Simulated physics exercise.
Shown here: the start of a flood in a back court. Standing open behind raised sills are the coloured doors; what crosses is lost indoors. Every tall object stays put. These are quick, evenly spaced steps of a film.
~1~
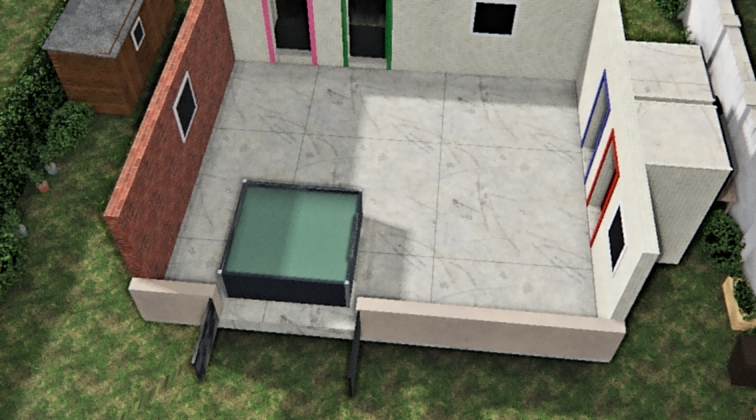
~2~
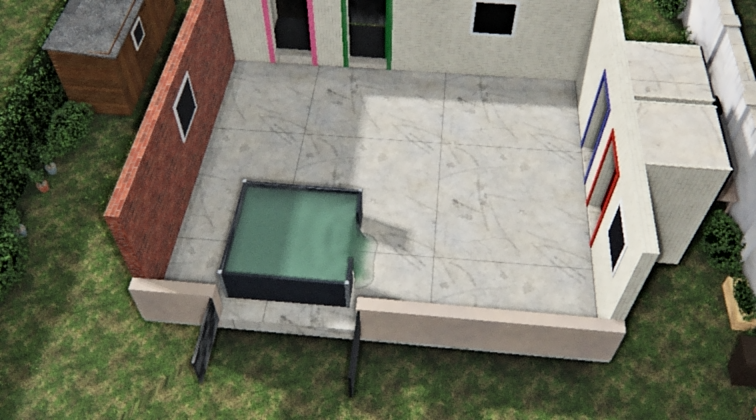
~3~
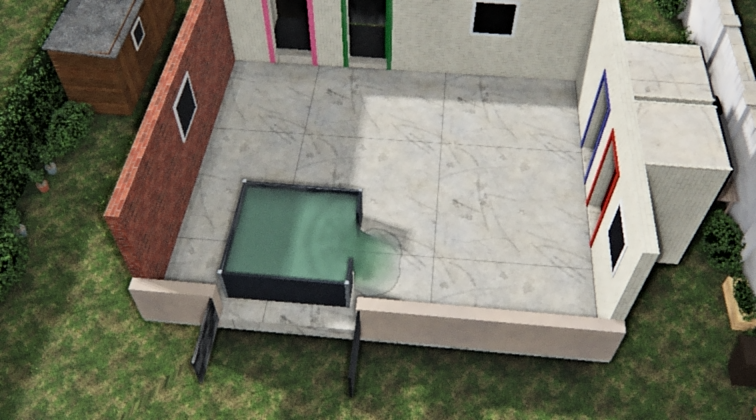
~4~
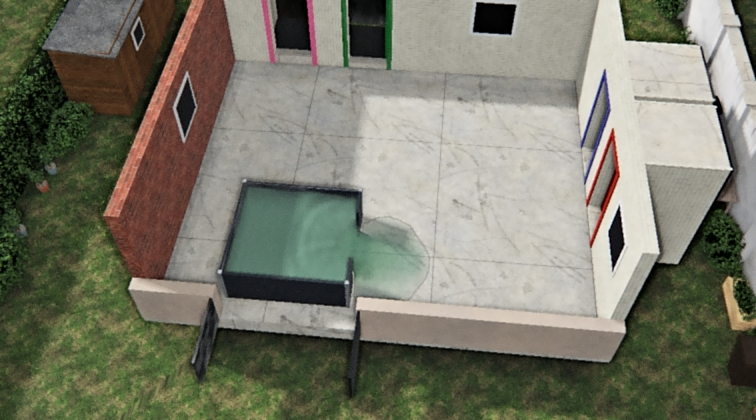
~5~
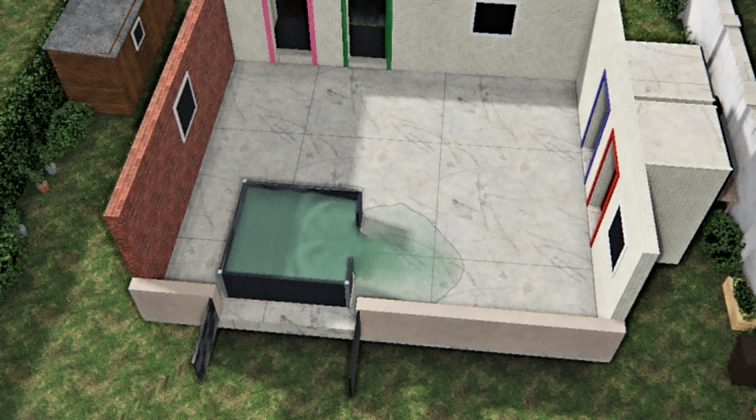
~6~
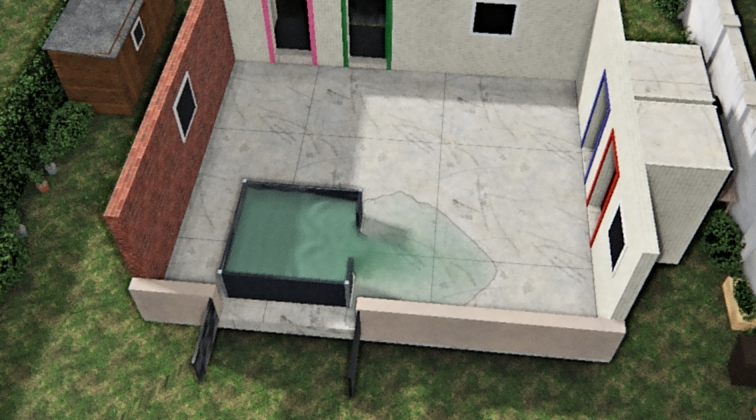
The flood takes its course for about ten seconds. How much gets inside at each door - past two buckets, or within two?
My prediction: The blue door lets the inflow pass two buckets; the green door keeps the inflow to two buckets or less; the red door lets the inflow pass two buckets; the pink door keeps the inflow to two buckets or less.
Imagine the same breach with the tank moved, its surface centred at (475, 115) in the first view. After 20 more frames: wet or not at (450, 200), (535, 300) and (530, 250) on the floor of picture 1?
In that order: Not reached, reached by the flood, reached by the flood.
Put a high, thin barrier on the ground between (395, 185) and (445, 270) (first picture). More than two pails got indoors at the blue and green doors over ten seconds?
First blue door misses the mark, then green door misses the mark.
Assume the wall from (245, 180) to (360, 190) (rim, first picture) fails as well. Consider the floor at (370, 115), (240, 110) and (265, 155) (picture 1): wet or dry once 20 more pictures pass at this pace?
The first spot is soaked, the second soaked and the third soaked.
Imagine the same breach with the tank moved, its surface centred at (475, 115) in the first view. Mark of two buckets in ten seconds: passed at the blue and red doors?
For the blue door the answer is yes, past it, for the red door it is no, short of it.
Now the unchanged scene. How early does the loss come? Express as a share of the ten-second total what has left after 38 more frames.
My estimate is roughly 80 percent.
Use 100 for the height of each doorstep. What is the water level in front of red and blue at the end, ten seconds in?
The first sits near 100 in a hundred and the second near 100 in a hundred.
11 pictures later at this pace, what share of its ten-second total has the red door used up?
Roughly 15 %.
A moment on, water covers 25 % of the floor; the blue door not reached, the green door not reached, the red door not reached, the pink door not reached.
Next, water covers 35 % of the floor; the blue door not reached, the green door not reached, the red door under two buckets in, the pink door not reached.
Then, water covers 40 % of the floor; the blue door under two buckets in, the green door not reached, the red door far over two buckets in, the pink door not reached.
Later, water covers 50 % of the floor; the blue door over two buckets in, the green door not reached, the red door far over two buckets in, the pink door not reached.
In the end, water covers 85 % of the floor; the blue door over two buckets in, the green door wet at the sill, nothing in, the red door far over two buckets in, the pink door wet at the sill, nothing in.
